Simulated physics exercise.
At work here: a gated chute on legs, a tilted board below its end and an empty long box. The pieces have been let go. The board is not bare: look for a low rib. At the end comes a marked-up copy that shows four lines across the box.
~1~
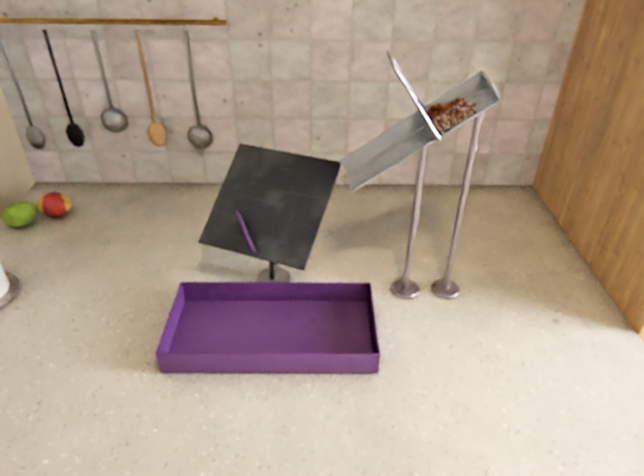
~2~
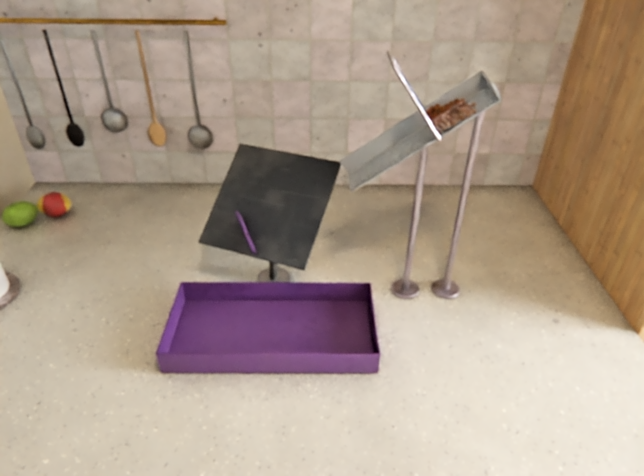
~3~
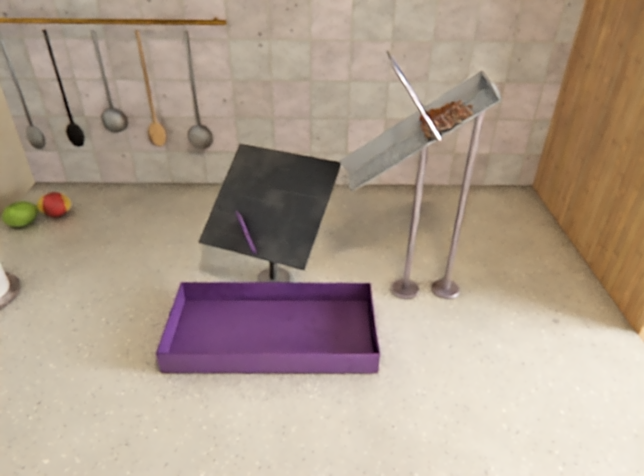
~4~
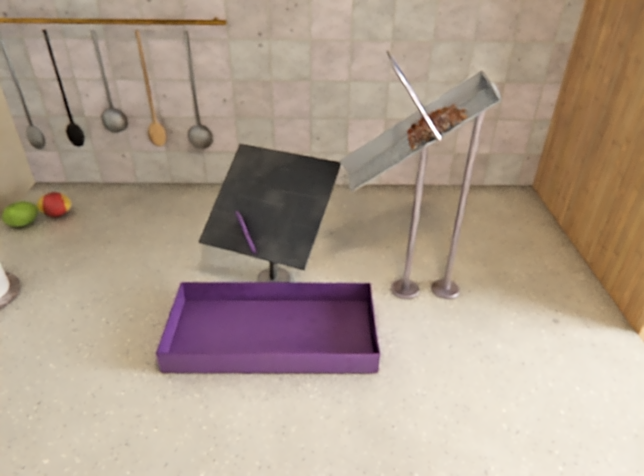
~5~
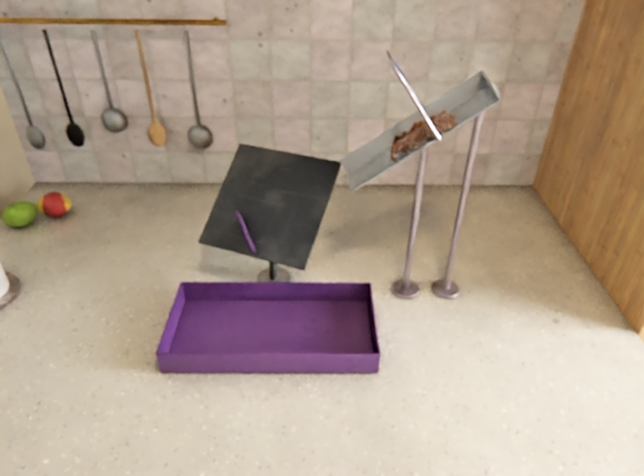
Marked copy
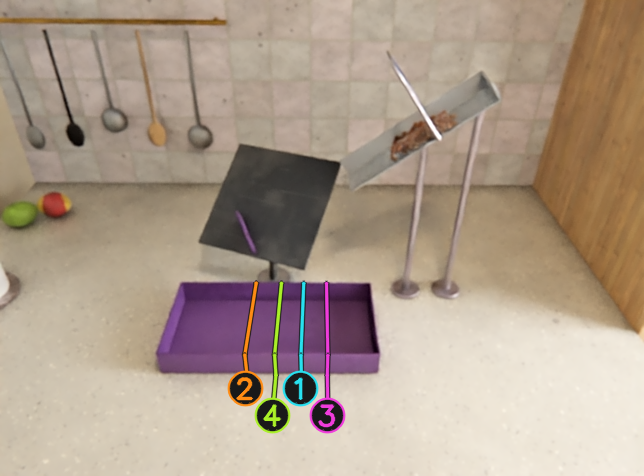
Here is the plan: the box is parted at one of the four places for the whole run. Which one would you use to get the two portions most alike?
2.
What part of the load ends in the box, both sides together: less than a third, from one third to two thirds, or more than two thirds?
More than two thirds.
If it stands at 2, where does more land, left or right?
Right.
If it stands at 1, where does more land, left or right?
The left side.
On the marked copy, line 1 crosses the front rim at (300, 354); line 2 crosses the front rim at (244, 353); line 3 crosses the front rim at (327, 354); line 4 crosses the front rim at (274, 354).
With 1, of what is caught, all on the left of the divider, none on the right.
With 2, of what is caught, about a third on the left of the divider, about two thirds on the right.
With 3, of what is caught, all on the left of the divider, none on the right.
With 4, of what is caught, nearly all on the left of the divider, a small part on the right.
